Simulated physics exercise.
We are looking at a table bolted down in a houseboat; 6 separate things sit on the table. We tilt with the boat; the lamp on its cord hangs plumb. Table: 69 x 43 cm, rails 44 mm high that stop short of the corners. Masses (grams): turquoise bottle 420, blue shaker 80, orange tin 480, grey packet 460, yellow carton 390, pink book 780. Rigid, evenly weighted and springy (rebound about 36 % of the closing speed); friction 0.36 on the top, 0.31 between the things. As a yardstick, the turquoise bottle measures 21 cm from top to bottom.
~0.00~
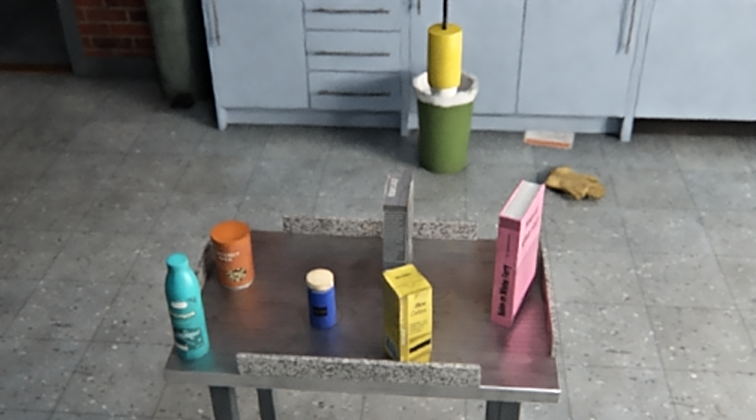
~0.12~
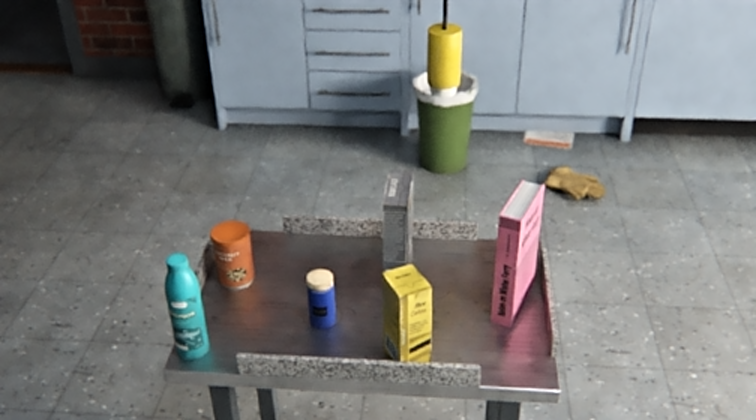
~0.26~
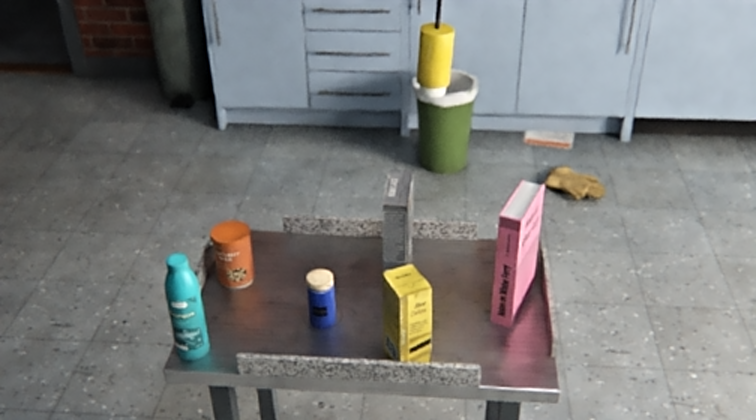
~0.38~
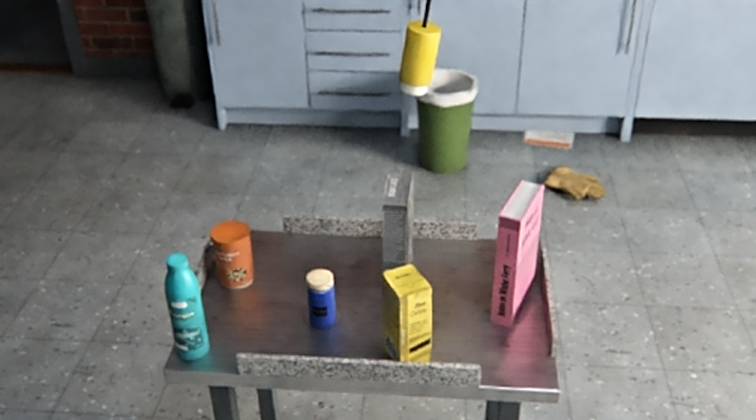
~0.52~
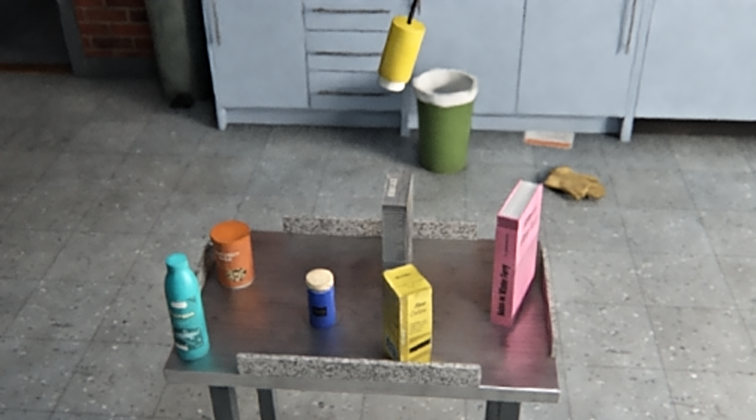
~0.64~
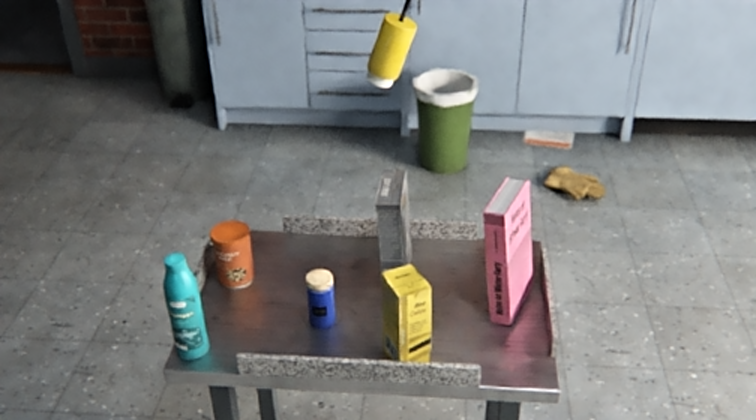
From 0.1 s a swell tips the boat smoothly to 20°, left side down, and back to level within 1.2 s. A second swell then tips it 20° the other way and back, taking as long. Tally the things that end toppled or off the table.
Lost: At least three.
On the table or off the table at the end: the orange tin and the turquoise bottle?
The orange tin ends on the table; the turquoise bottle finishes off the table.
After 0.94 s, boat heeled 13°, left side down; turquoise bottle now off the table; grey packet on its side; pink book on its side.
After 1.14 s, boat heeled 3°, left side down; grey packet on its side; pink book on its side; orange tin slid 2 cm.
After 1.84 s, boat heeled 20°, right side down; grey packet on its side; pink book on its side; orange tin slid 2 cm.
At rest (3.0 s), off the table, turquoise bottle; tipped over on the table, grey packet and pink book; the other 3 in place, give or take 5 cm. Seen from the same camera at the end, blue shaker near (321, 299).
